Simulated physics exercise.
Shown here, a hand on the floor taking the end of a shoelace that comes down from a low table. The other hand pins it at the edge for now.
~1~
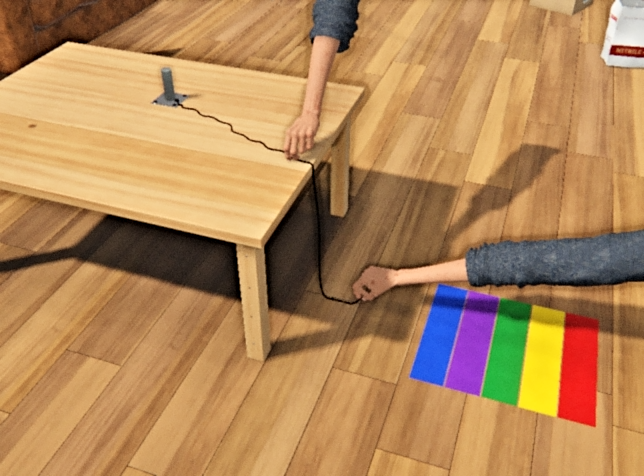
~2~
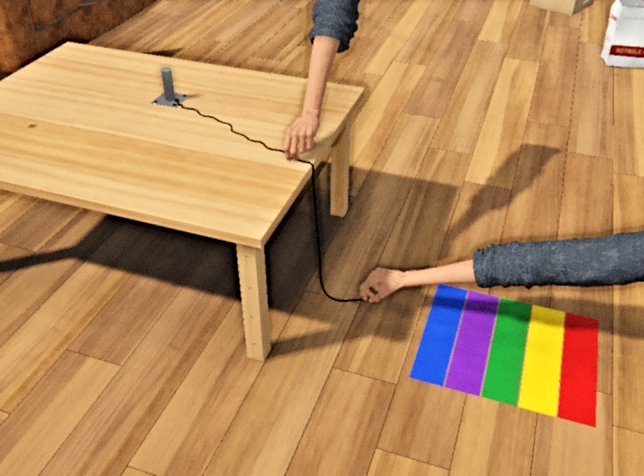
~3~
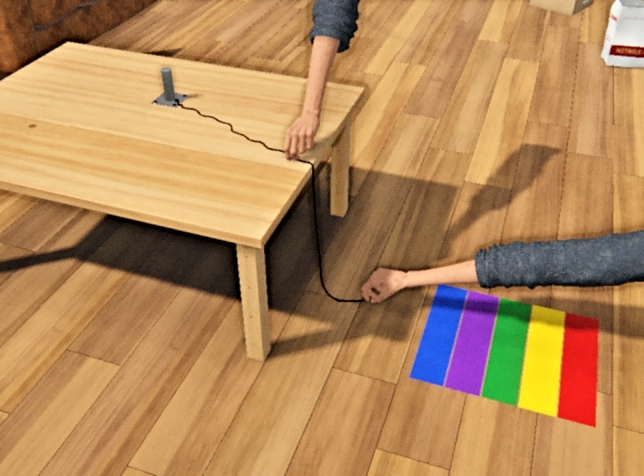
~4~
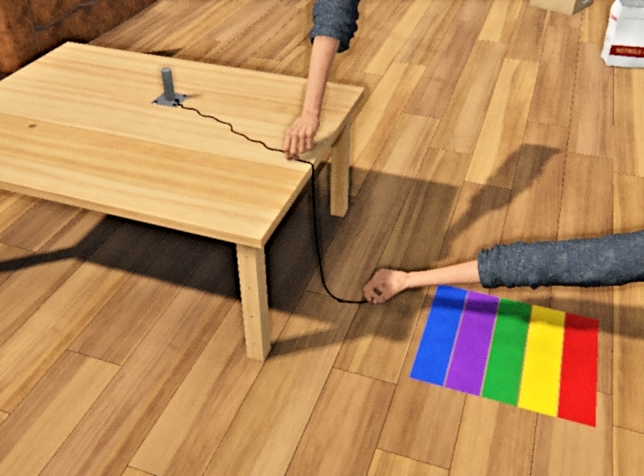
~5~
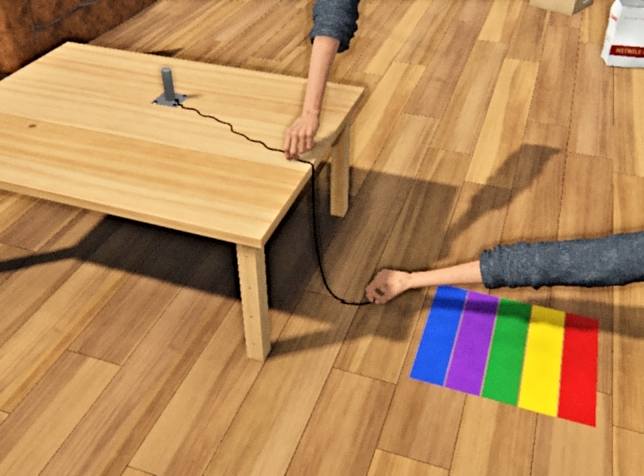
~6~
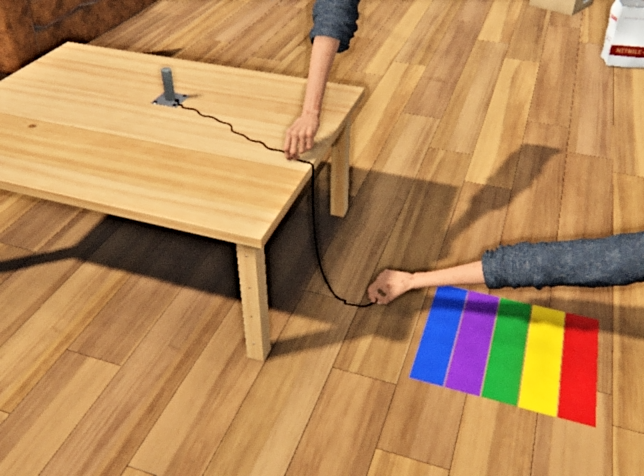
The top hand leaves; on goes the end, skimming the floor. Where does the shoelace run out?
Over purple.
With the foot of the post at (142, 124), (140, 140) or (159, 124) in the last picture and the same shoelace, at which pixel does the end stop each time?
In that order: (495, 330), (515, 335) and (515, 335).
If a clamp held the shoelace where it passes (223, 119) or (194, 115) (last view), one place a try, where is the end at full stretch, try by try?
The places are (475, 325) and (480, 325).
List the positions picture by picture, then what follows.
The first frame shows end (362, 297); blue (431, 363); purple (467, 372); green (502, 381); yellow (539, 391); red (578, 401).
The second frame shows end (368, 299); shoelace through (189, 109) (232, 129) (276, 150) (314, 185) (318, 240) (325, 293).
The third frame shows end (370, 299).
The fourth frame shows end (372, 300); shoelace through (189, 109) (232, 129) (276, 150) (313, 185) (316, 240) (329, 293).
The fifth frame shows end (375, 300).
The sixth frame shows end (377, 301); shoelace through (189, 109) (232, 129) (276, 150) (313, 185) (316, 240) (333, 293).
Soon after, end near (423, 312); short of the strips.
Then, end near (462, 321); over purple.
At full stretch, end near (485, 327); over purple. The end stops over the purple strip.
